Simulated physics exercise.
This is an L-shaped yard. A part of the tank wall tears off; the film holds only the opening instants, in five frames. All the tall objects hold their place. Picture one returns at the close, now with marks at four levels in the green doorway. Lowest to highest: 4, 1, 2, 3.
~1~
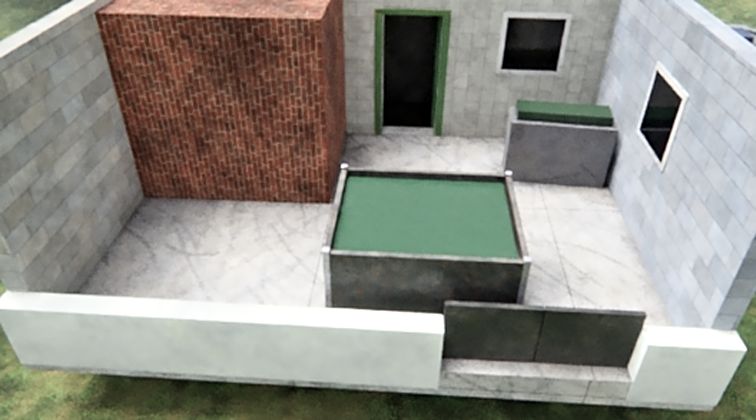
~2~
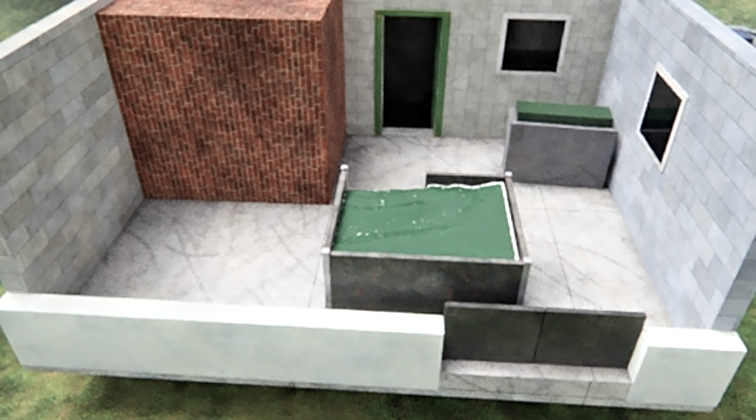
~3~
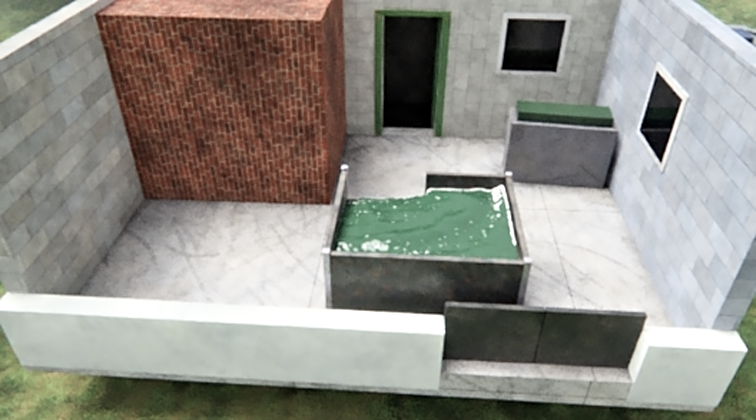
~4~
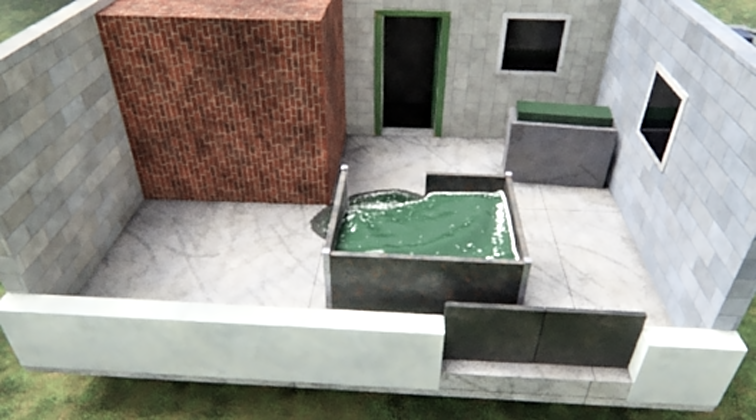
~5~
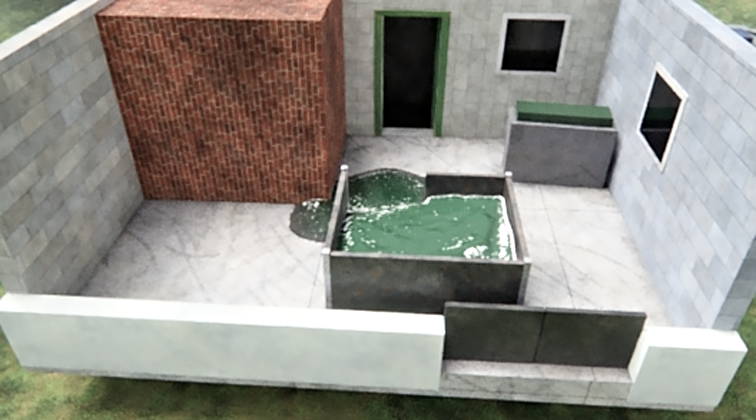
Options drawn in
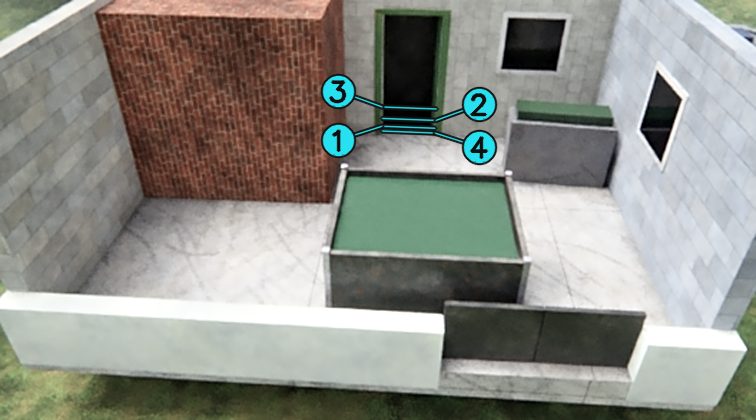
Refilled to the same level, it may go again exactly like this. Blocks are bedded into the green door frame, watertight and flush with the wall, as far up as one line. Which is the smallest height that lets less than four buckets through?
3 will do.
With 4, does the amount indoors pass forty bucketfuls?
Yes, clearly.
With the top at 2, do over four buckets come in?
Yes, that goes wrong.
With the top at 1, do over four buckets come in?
Yes, that goes wrong.
On the marked copy, 1 at (408, 127); 2 at (408, 119); 3 at (409, 107); 4 at (408, 132); from the bottom up 4, 1, 2, 3.
Choosing 1, dozens of bucketfuls pour in.
Choosing 2, about 10 bucketfuls get in.
Choosing 3, a splash gets over, under a bucket.
Choosing 4, dozens of bucketfuls pour in.
